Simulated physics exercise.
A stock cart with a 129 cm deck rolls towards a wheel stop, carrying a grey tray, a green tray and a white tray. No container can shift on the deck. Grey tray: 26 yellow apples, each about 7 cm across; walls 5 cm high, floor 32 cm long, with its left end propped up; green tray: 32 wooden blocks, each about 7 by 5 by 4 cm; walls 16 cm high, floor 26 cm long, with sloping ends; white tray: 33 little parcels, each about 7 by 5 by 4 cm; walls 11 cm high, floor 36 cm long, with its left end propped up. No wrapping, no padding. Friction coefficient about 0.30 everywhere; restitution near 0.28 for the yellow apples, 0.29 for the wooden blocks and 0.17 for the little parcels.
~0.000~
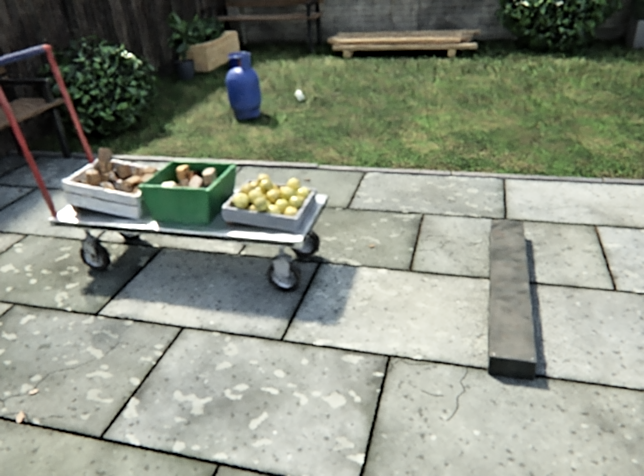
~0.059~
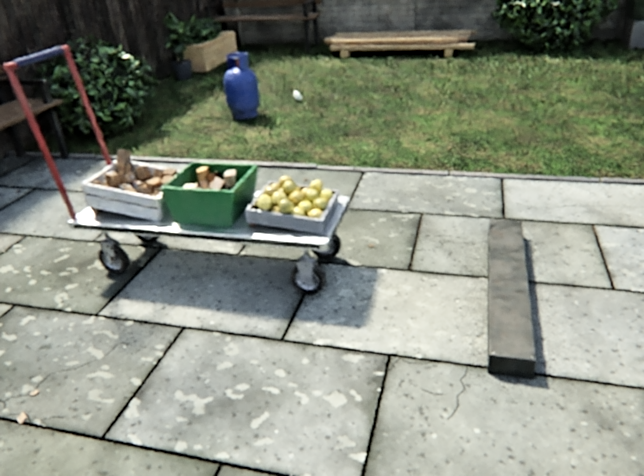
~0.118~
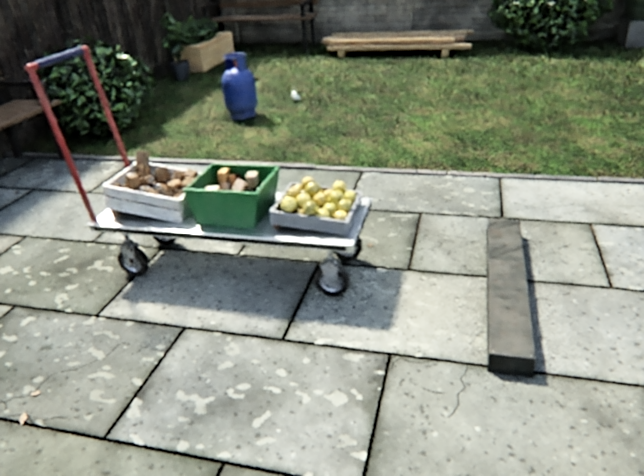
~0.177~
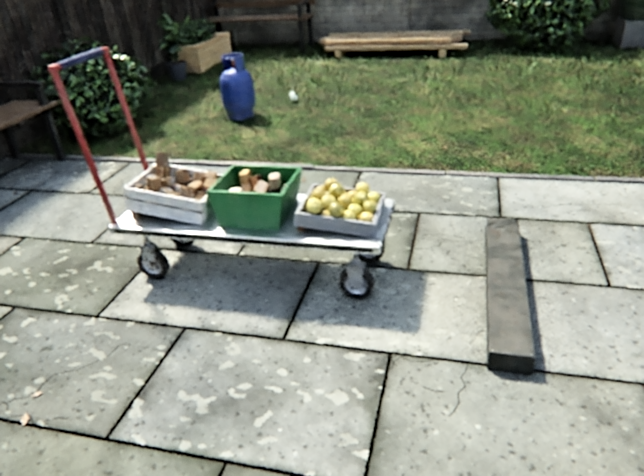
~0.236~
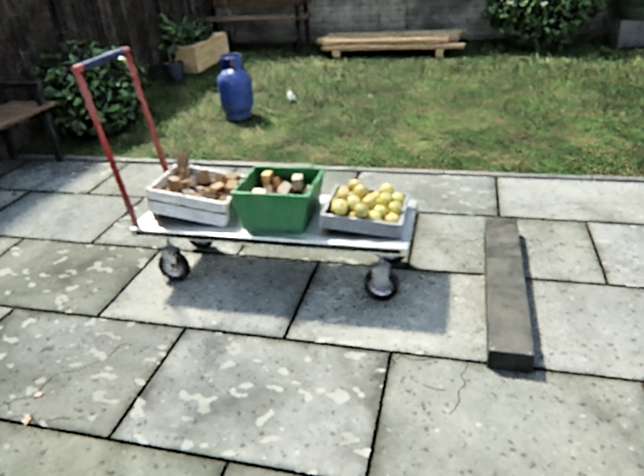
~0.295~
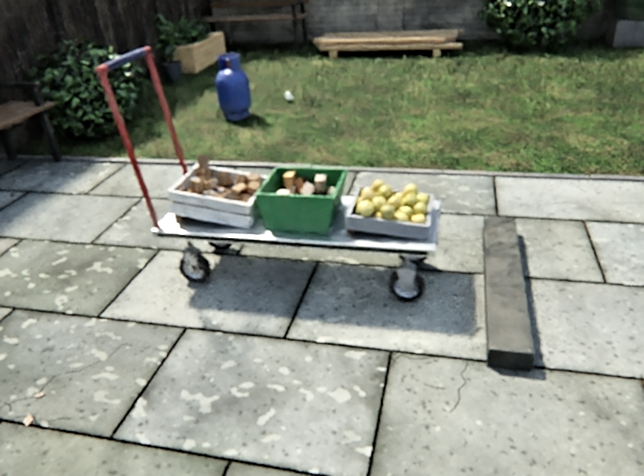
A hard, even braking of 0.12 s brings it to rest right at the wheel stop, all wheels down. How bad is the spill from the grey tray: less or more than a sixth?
Out of the grey tray go over a sixth of the yellow apples.
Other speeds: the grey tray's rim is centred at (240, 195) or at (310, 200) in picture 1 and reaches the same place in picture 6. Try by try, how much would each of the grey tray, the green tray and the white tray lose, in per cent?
Grey tray 40 then 20, green tray 0 then 0, white tray 0 then 0 per cent.
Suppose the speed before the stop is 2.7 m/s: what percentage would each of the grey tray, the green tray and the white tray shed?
Then grey tray 40, green tray 0, white tray 10 per cent.
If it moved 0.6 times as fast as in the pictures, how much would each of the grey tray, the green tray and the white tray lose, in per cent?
Then grey tray 10, green tray 0, white tray 0 per cent.
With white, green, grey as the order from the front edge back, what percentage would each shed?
In that case grey tray 30, green tray 0, white tray 0 per cent.
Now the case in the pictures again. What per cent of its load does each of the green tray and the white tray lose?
Green tray 0, white tray 5 per cent.
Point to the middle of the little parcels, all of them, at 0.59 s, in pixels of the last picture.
At about (287, 196).
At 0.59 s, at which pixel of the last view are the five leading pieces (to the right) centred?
Around (494, 206).
After 0.37 s, braking starts.
After 0.47 s, the grey tray has all 26, the green tray has all 32 and the white tray has all 33.
After 0.59 s, the grey tray is down by 4 of 26, the green tray has all 32 and the white tray is down by 1 of 33.
After 0.82 s, the grey tray is down by 7 of 26, the green tray has all 32 and the white tray is down by 1 of 33.
Final count (at 1.32 s), the grey tray is down by 8 of 26, the green tray has all 32 and the white tray is down by 1 of 33. Asked share, 8 of 26, 31 per cent.
